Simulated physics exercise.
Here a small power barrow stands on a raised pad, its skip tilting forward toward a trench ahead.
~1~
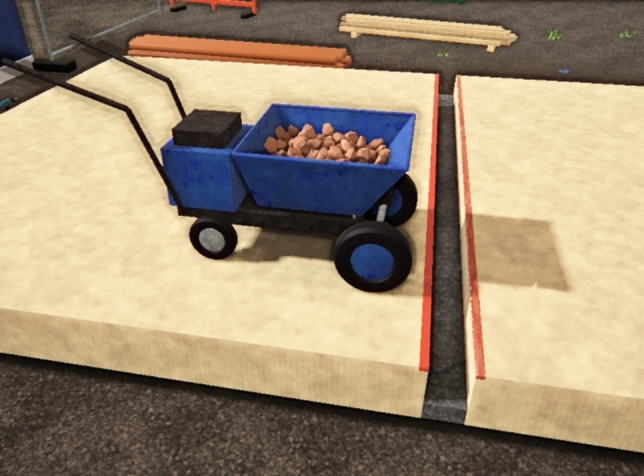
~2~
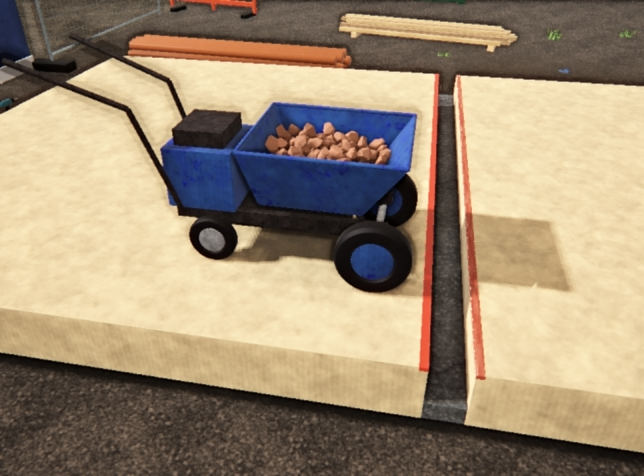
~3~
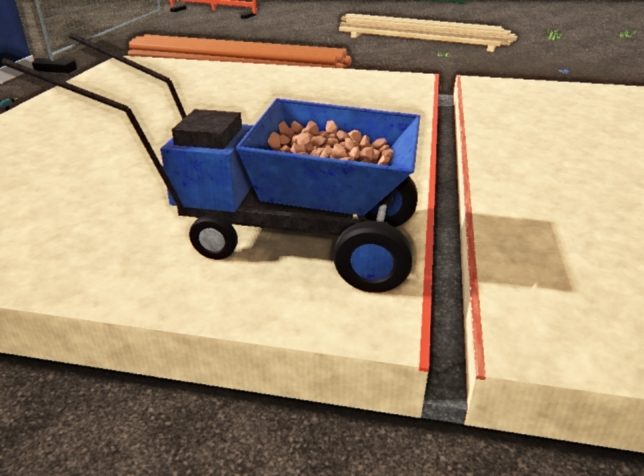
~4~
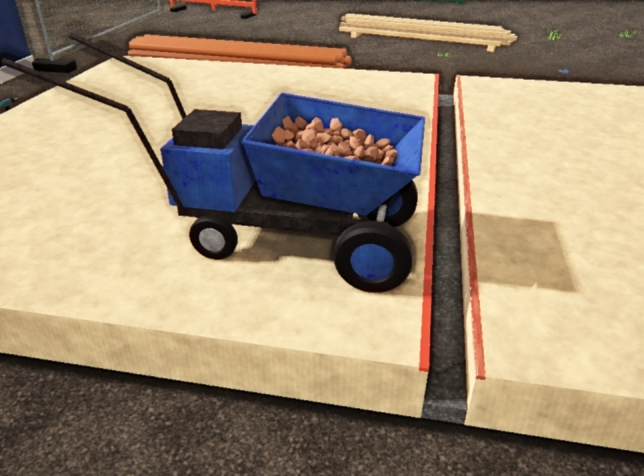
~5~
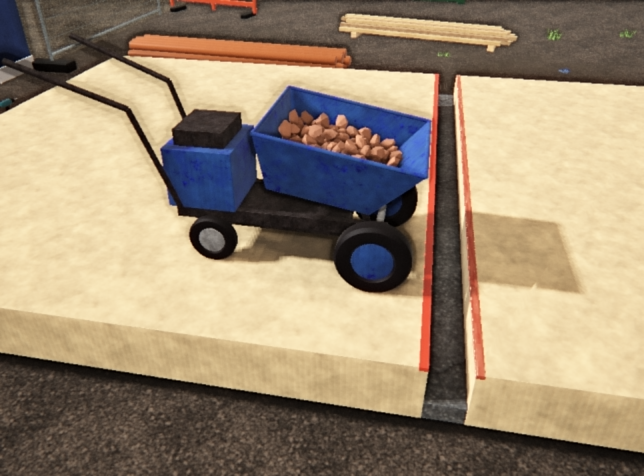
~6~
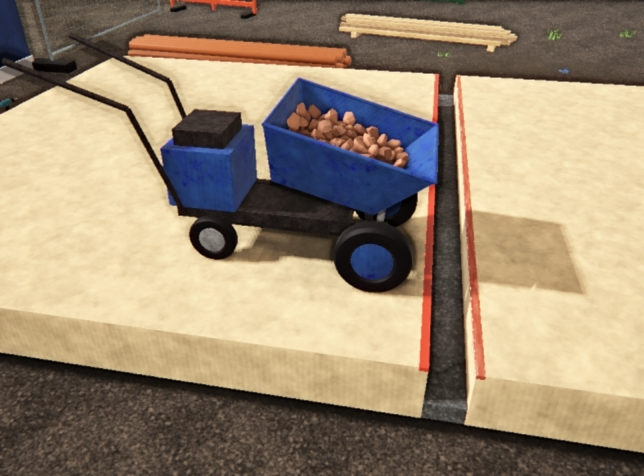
A blue power barrow standing still on a pale raised pad, its rubble-filled skip tilting gradually forward, rear end rising, beside a narrow trench.
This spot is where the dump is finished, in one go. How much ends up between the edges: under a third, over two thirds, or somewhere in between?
Lower than a third.
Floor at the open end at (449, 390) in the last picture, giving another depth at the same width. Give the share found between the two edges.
It works out to some 10 per cent.
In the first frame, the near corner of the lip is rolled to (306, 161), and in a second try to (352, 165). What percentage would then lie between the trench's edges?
From the first spot you get 60 percent, and from the second 80 percent.
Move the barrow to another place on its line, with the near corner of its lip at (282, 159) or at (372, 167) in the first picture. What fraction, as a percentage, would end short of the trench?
About 60 and 0 per cent.
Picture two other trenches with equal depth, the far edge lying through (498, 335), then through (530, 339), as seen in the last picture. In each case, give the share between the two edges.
Lab note: Try one about 30 %, try two about 80 %.
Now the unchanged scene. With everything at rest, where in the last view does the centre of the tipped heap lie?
Close to (512, 263), more or less.
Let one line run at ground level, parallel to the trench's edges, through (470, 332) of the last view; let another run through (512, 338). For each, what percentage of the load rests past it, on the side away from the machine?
Result, first then second: 90 %, 60 %.
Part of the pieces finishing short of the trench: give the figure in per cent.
I'd estimate about 0 per cent of the load.
Just after the last frame, skip tipped steeply; every one in the skip.
A moment on, skip tipped right over; the larger part in the skip; about a tenth beyond it; just a few falling.
Further on, skip tipped right over; about a tenth in the skip; just a few in or heaped over the trench; the larger part beyond it.
When it is over, skip tipped right over; about a tenth in the skip; about a tenth in or heaped over the trench; the larger part beyond it.
